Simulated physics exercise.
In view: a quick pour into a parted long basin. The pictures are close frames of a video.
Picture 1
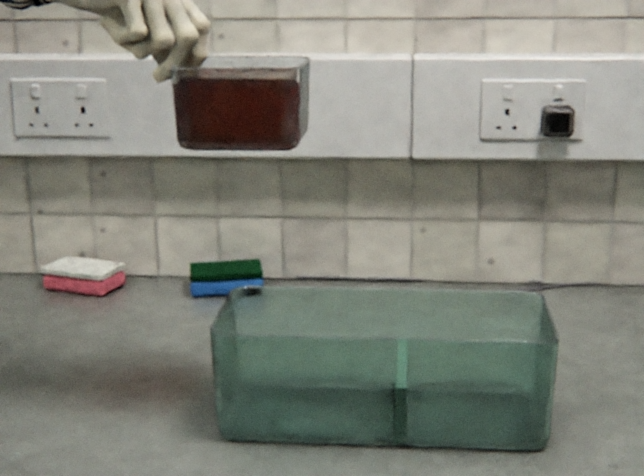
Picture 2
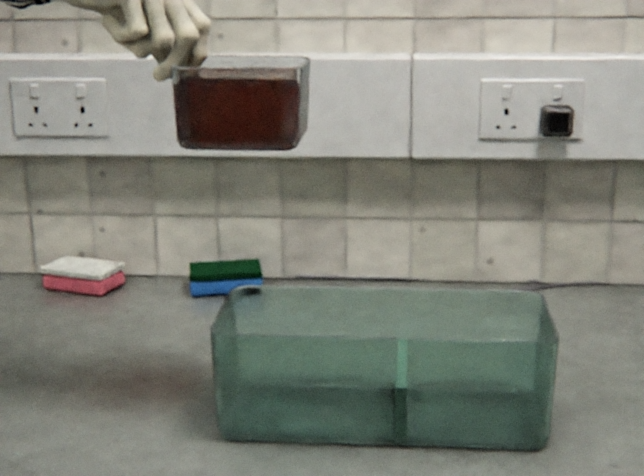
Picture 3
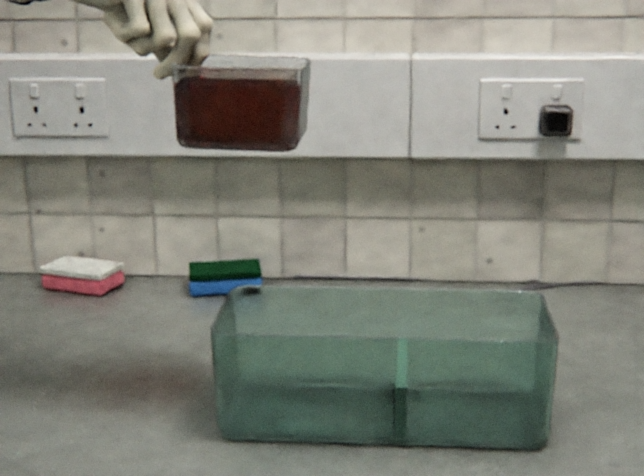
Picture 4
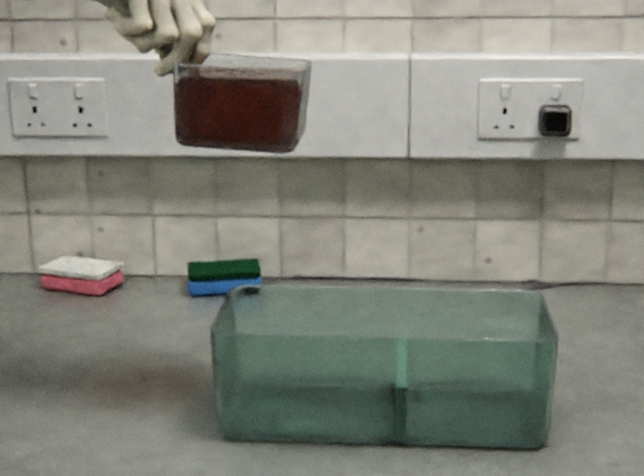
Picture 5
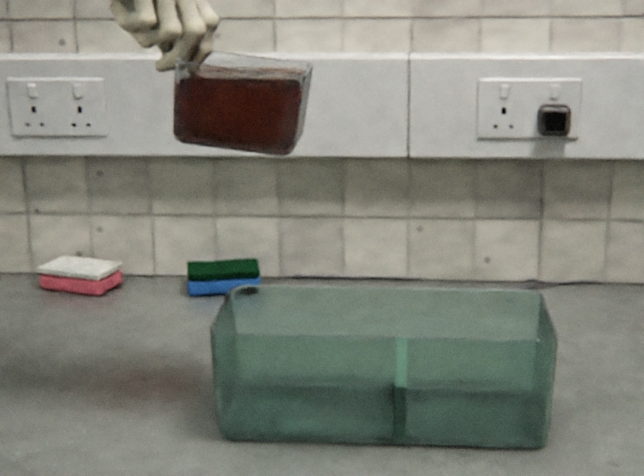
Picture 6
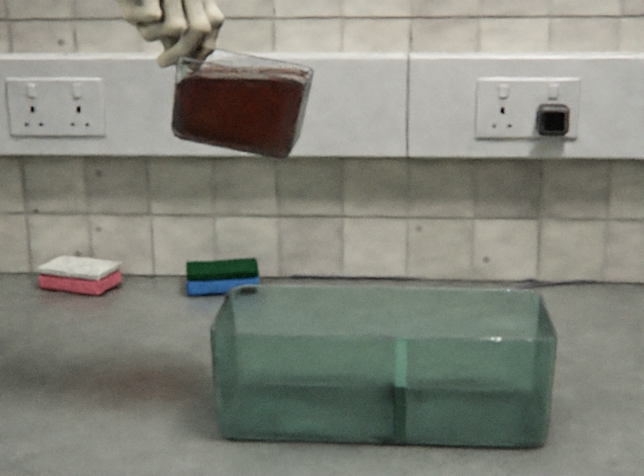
To begin with, a pale hand holds a clear container of dark reddish-brown liquid level above a long, green-tinted basin with a divider, two sponges lying behind it. The container then tilts gradually, its right side dipping slightly lower, while the basin and sponges stay put.
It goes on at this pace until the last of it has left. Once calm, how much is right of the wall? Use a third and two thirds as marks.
In the end between a third and two thirds is right of the wall.
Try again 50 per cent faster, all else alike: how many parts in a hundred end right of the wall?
Some 45 per cent.
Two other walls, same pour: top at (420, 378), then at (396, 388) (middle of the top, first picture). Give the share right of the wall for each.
First some 30, then 55 per cent.
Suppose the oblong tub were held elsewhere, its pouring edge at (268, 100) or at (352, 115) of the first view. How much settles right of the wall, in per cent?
About 0 and 75 per cent.
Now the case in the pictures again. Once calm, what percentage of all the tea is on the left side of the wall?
It comes to 45 per cent or so.
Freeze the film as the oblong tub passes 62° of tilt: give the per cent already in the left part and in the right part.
Left about 10, right about 5.
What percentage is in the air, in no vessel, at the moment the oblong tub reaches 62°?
Some 35 per cent.
A moment on, the oblong tub is tipped part way and 57 per cent is still to pour, 8 is left of the wall and 3 right of it.
Next, the oblong tub is tipped on its side and 11 per cent is still to pour, 25 is left of the wall and 51 right of it.
Then the oblong tub is tipped right over and 0 per cent is still to pour, 46 is left of the wall and 51 right of it.
Later the oblong tub is tipped right over and 0 per cent is still to pour, 47 is left of the wall and 51 right of it.
Finally, 47 per cent lies left of the wall, 51 right of it and 2 outside.
